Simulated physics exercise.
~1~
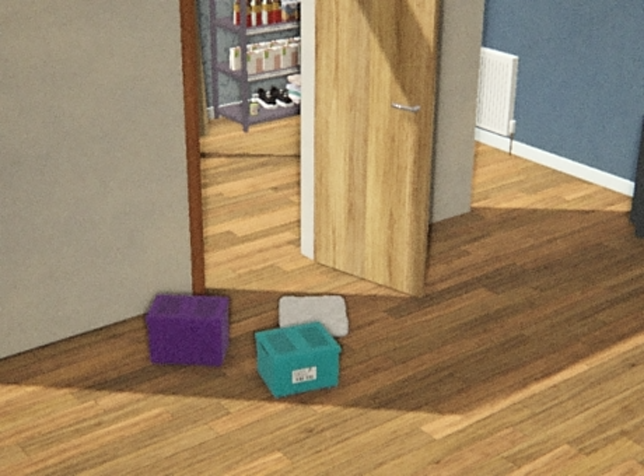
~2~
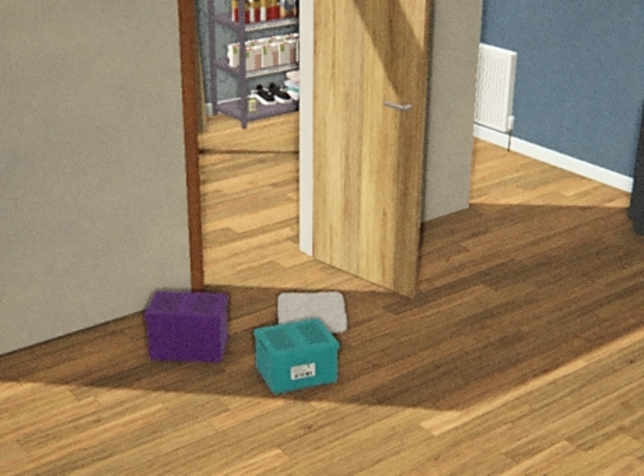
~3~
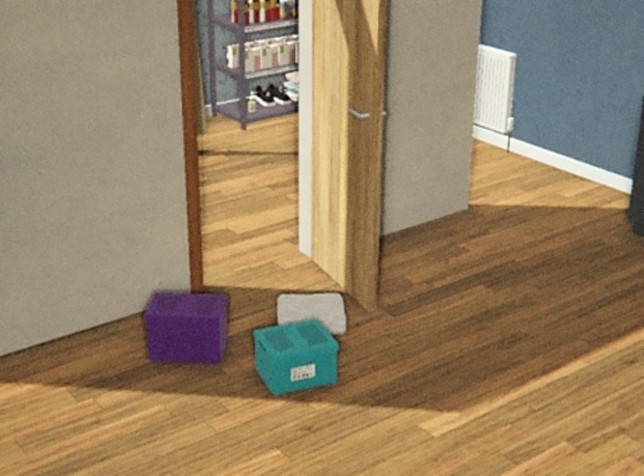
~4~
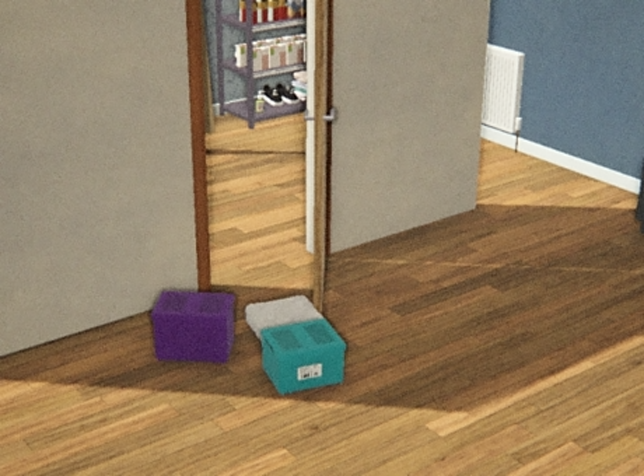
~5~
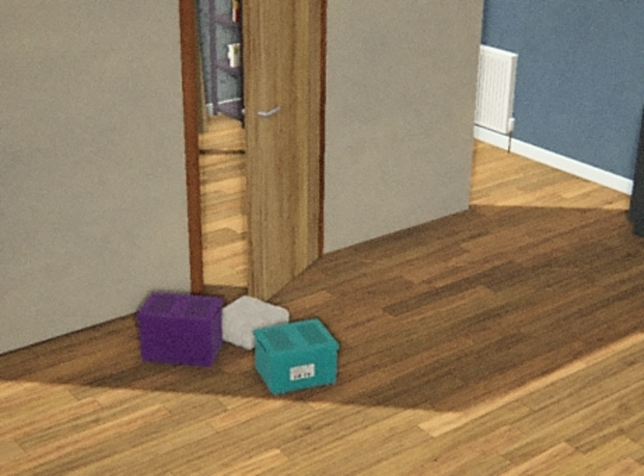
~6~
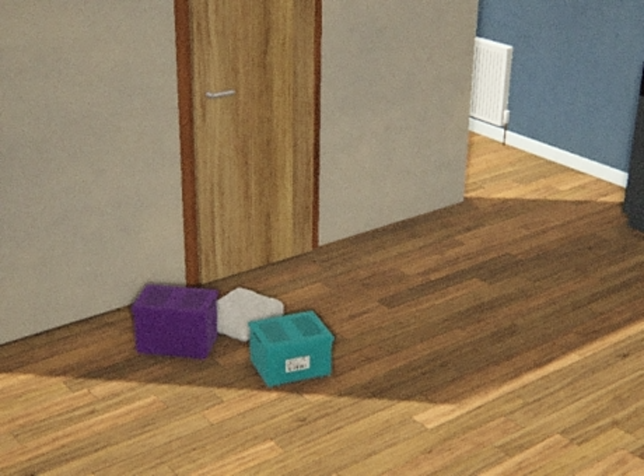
Wooden door swinging shut, shifting a pale cushion left between a purple box and a turquoise tote, and ending fully closed.
